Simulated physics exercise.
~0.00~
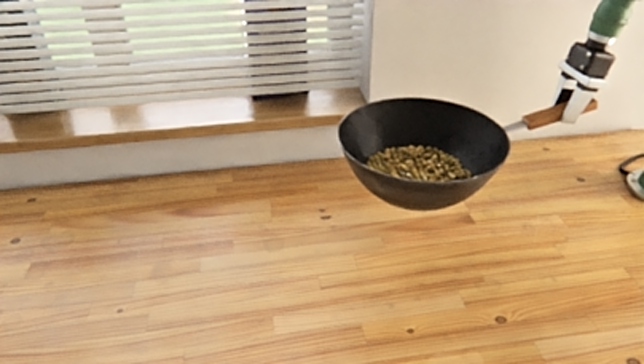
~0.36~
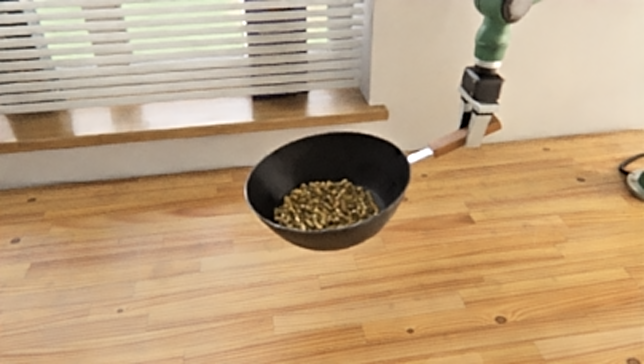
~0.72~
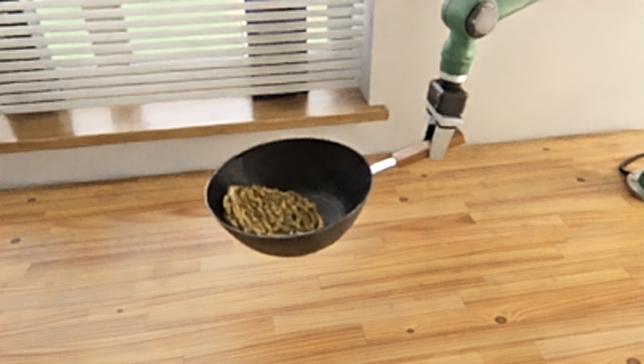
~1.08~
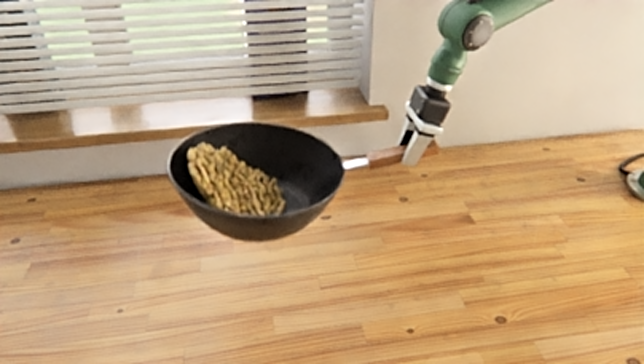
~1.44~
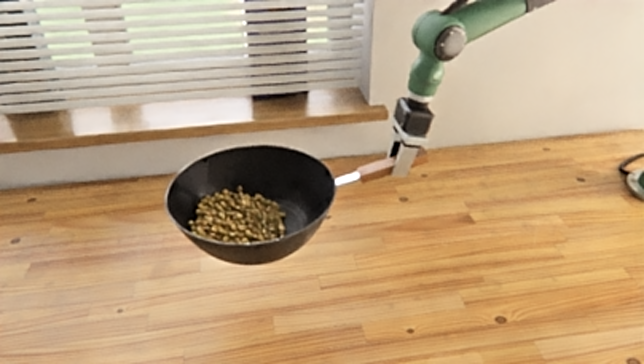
In the video, a green robotic arm holds a dark wok of small brownish beads above a wooden surface and moves it left, the beads heaping toward the far left side before spreading lower as the wok dips slightly, with all of them still inside.
